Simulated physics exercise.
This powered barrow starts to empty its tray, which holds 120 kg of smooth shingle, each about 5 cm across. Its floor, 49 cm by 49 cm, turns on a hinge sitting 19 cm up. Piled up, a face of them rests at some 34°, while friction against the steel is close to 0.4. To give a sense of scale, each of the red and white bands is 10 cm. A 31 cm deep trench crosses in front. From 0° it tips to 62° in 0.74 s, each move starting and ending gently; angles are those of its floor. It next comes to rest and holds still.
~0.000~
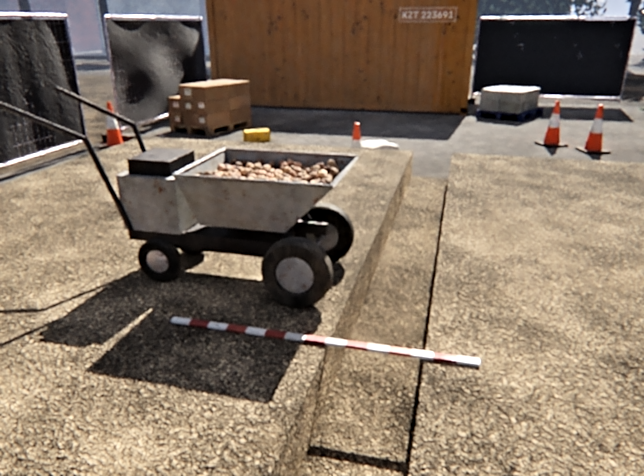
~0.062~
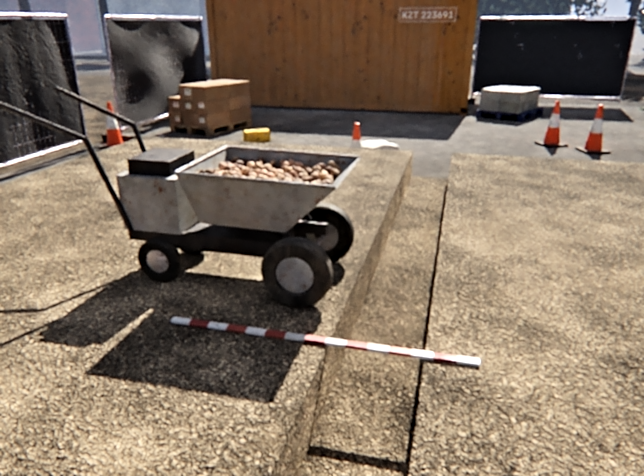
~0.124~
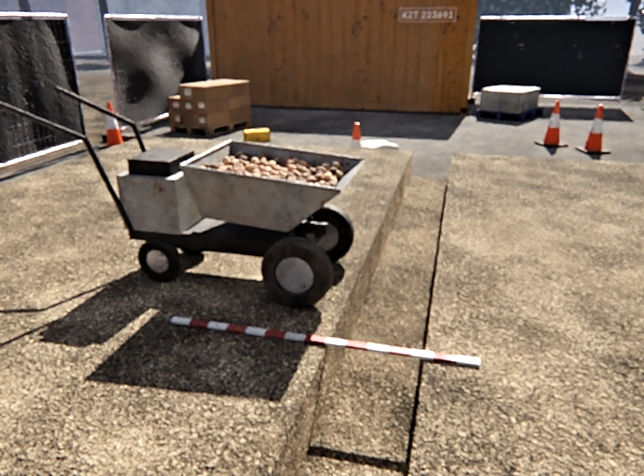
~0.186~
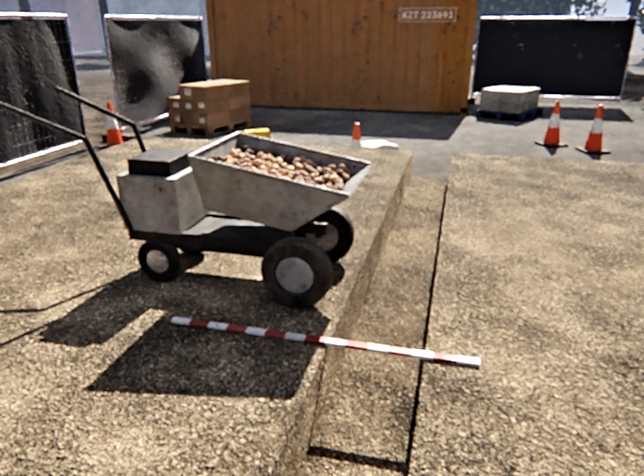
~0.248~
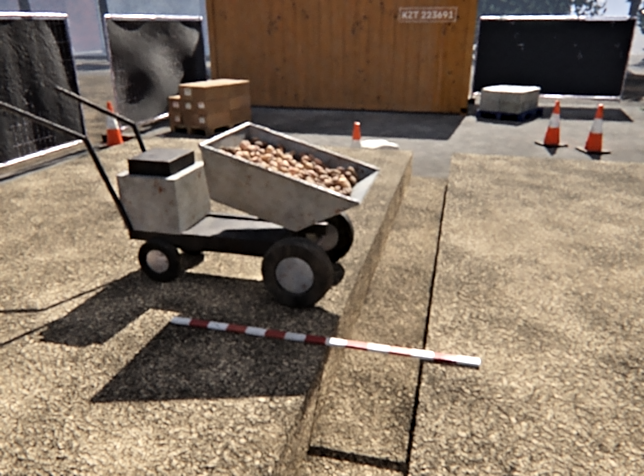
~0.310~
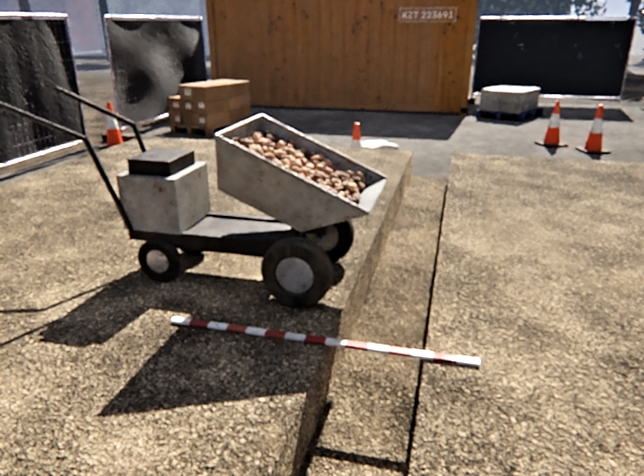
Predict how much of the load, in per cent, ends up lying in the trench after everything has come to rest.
Roughly 41 per cent of it.
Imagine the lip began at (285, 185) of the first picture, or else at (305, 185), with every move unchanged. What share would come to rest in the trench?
From the first spot near 90, from the second near 75 per cent.
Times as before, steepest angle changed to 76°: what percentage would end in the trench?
Share in trench: Approx. 45%.
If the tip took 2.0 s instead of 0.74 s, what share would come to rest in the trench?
About 55 percent, I'd say.
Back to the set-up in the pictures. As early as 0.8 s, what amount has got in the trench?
By then, around 10 percent.
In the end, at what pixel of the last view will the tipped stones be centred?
Their middle ends up near (453, 296).
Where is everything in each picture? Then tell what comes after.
The first picture shows lip at (333, 187), floor tilted 0°, highest stones at (307, 169).
The second picture shows lip at (335, 188), floor tilted 1°, highest stones at (267, 168); the stones move at 0.3 m/s on average.
In the third picture, the tray is at 5°, its lip at (341, 191); the top of the load is at (243, 162); the stones move at 0.6 m/s on average.
In the fourth picture, the tray is at 10°, its lip at (349, 196); the top of the load is at (243, 155); the stones move at 0.8 m/s on average.
In the fifth picture, the tray is at 16°, its lip at (359, 204); the top of the load is at (250, 146); the stones move at 0.9 m/s on average.
The sixth picture shows lip at (369, 213), floor tilted 24°, highest stones at (259, 139); the stones move at 1.0 m/s on average.
After 0.6 s the floor is at 52°; 100 % in the tray; the foremost stones are at (384, 236).
After 0.8 s the floor is at 62°; 79 % in the tray, 12 % in the trench, 9 % past the trench; the foremost stones are at (453, 287).
After 1.2 s the floor is at 62°; 29 % in the tray, 15 % in the trench, 55 % past the trench; the foremost stones are at (572, 311).
After 3.1 s the floor is at 62°; 0 % in the tray, 41 % in the trench, 59 % past the trench; the foremost stones are past the picture's edge.
